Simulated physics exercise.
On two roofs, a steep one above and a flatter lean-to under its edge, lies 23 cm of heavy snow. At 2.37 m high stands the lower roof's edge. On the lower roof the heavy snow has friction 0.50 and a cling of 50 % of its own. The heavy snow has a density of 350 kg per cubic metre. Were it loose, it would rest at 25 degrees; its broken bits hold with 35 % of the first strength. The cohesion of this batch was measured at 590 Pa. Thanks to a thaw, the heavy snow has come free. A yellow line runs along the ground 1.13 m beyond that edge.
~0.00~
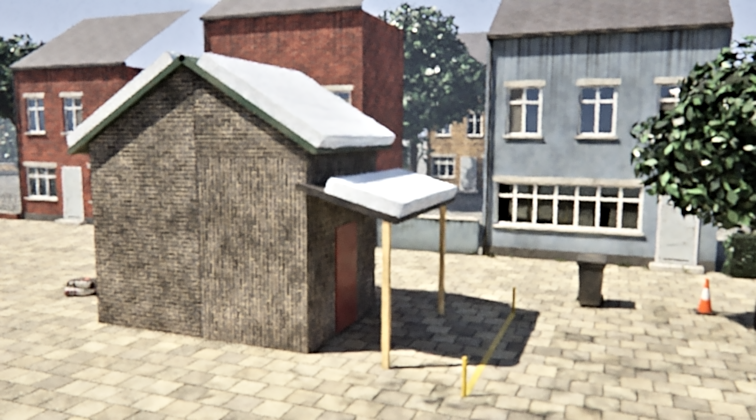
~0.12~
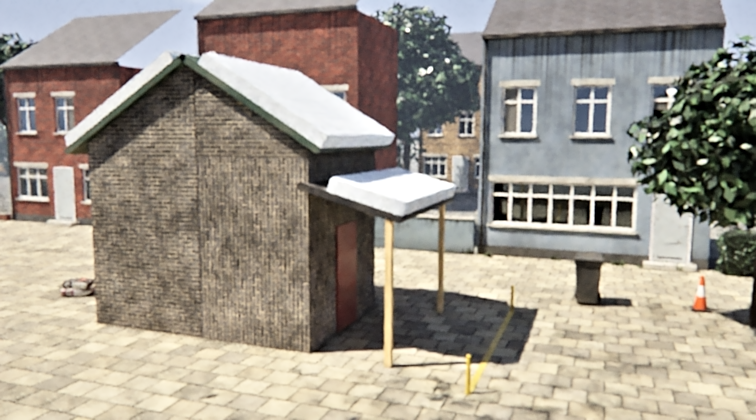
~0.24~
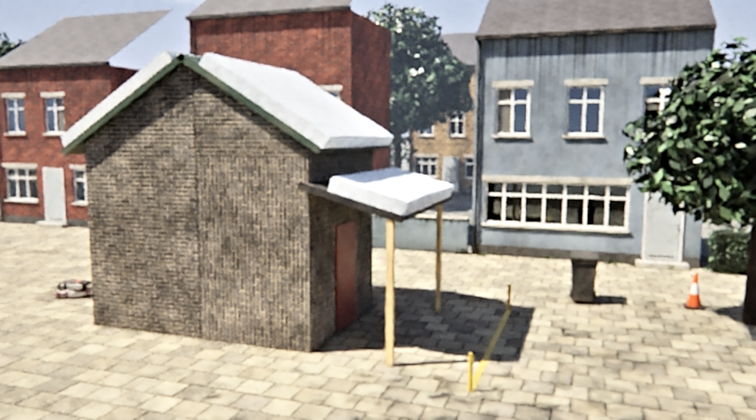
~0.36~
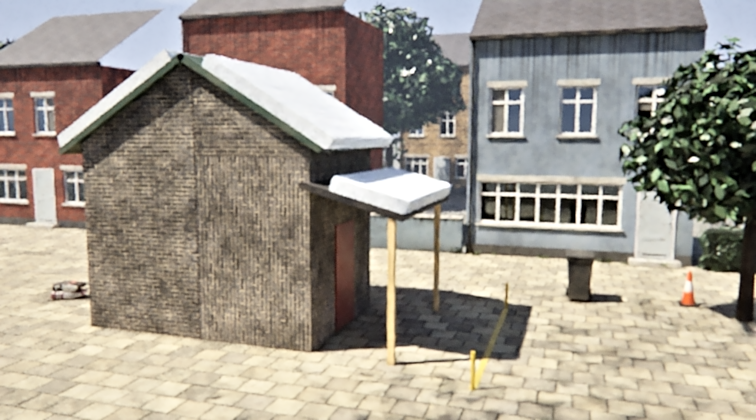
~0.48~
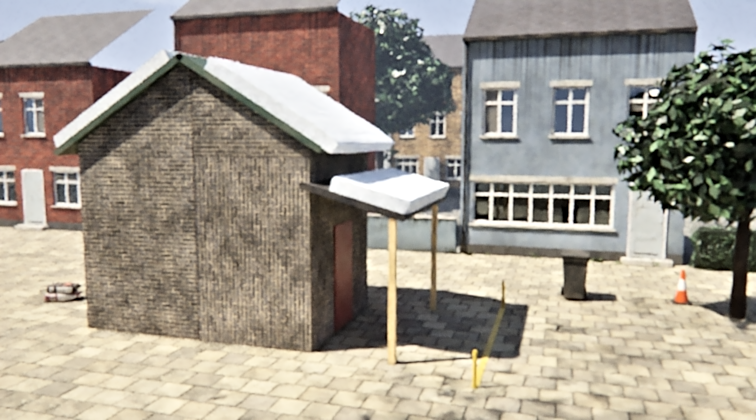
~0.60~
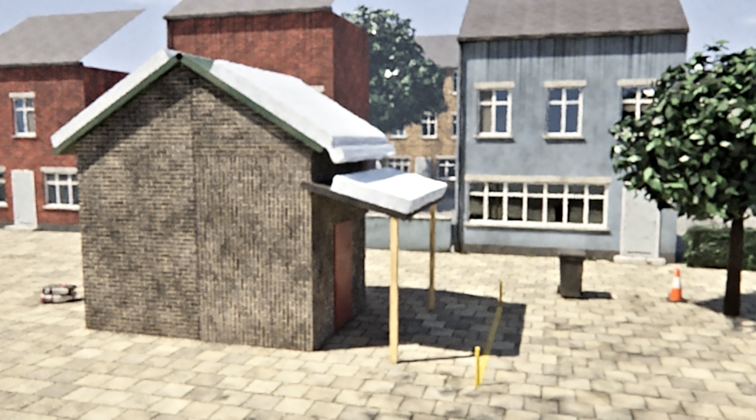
A thick slab of snow on the steep roof of a small brick building slid slightly down toward the snowy lower roof, its lower end cracking, while the view shifted slowly around the paved square.
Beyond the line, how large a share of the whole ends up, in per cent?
Roughly 10 per cent.
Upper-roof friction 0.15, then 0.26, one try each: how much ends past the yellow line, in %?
About 30 % in the first try and about 20 % in the second.
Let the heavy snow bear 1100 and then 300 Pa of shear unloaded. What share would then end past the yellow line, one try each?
0 in a hundred, followed by 35 in a hundred.
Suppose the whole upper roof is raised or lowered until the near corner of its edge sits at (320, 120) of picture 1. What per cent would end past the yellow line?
40 %.
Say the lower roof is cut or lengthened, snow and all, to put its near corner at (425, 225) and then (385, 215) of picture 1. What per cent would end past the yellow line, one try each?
In that order: 4 %, 16 %.
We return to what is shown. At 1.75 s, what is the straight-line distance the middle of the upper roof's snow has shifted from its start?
About 2.0 m.
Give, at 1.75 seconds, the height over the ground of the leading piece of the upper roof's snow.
2.6 m or thereabouts.
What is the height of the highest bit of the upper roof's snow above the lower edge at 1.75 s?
1.3 m, roughly.
By 1.13 s, none is below the lower edge and 0 % is past the line.
By 1.75 s, none is below the lower edge and 0 % is past the line.
By 2.38 s, 23 % is below the lower edge and 0 % is past the line.
By 3.00 s, 36 % is below the lower edge and 9 % is past the line.
By 4.00 s, at the end, 38 % is below the lower edge and 10 % is past the line.
